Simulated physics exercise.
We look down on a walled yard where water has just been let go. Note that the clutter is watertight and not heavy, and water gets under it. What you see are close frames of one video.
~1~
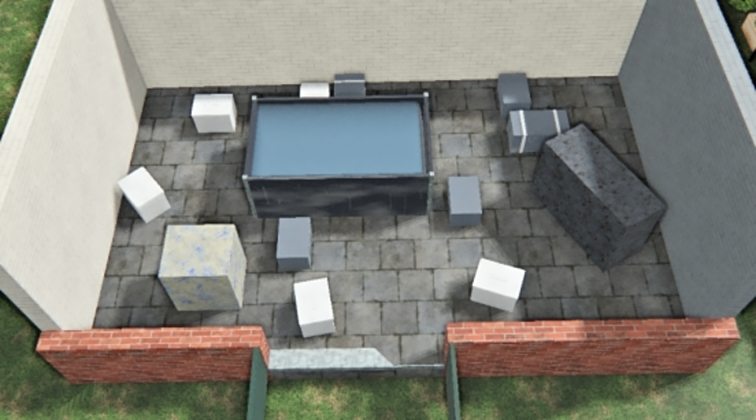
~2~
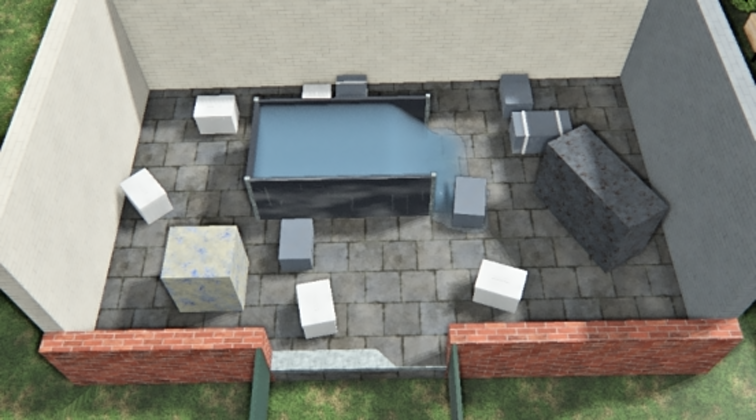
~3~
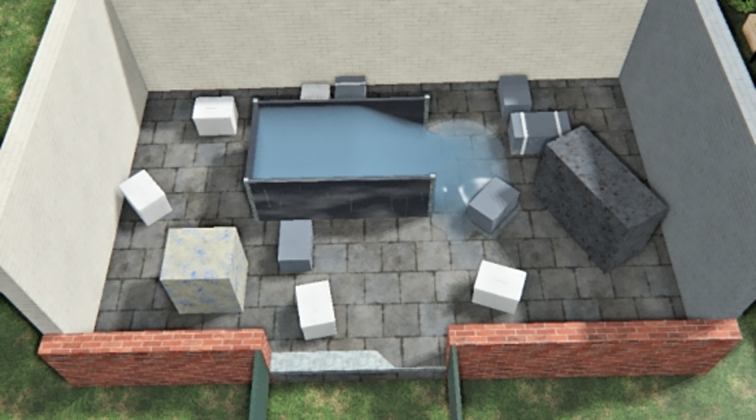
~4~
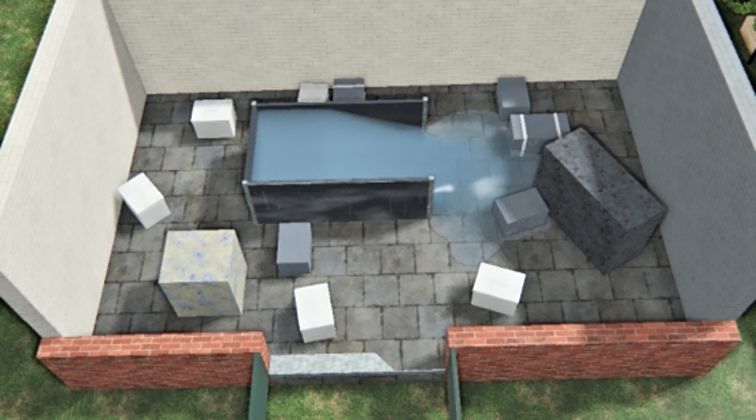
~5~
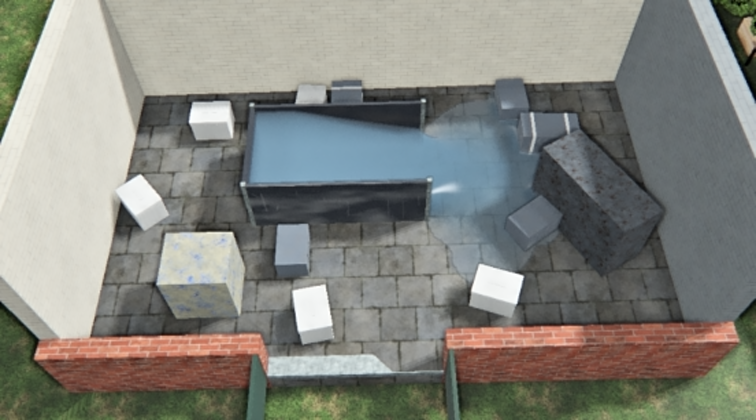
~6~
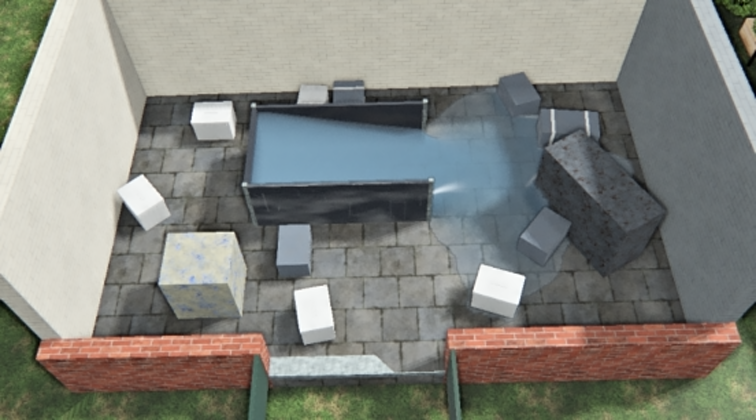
Water rushes from the tank's open right side, pushing a grey crate, then a striped trunk.
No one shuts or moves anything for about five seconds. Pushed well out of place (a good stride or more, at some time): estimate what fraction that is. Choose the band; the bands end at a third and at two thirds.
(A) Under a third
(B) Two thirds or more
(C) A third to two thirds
Option B: Two thirds or more.
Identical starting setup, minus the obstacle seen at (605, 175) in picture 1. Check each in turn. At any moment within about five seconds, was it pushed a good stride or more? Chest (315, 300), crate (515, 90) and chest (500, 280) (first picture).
Per item in the order asked: Got moved a good way; got moved a good way; got moved a good way.
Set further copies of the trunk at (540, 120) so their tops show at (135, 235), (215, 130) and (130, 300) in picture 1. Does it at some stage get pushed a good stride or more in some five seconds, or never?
Per listing: Largely stays, largely stays, largely stays.
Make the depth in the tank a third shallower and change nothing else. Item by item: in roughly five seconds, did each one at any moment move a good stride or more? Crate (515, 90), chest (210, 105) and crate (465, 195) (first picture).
The first did it, the next came up short, and the last did it.
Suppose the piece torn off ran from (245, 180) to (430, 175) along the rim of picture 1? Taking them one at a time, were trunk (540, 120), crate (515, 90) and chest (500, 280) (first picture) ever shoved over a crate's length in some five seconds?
The first: Never got that far; the second: Never got that far; the third: Got that far.
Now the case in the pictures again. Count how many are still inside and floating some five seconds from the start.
The total is 6.
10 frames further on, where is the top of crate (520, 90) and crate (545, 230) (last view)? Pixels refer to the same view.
The first top is near (571, 64) and the second near (616, 307).
A moment on, 2 of 10 are well off their spots; 1 afloat.
Next, 3 of 10 are well off their spots; 3 afloat.
Later, 2 of 10 are well off their spots; 3 afloat.
In the end, 7 of 10 are well off their spots, and 7 have been at some point; 6 afloat.
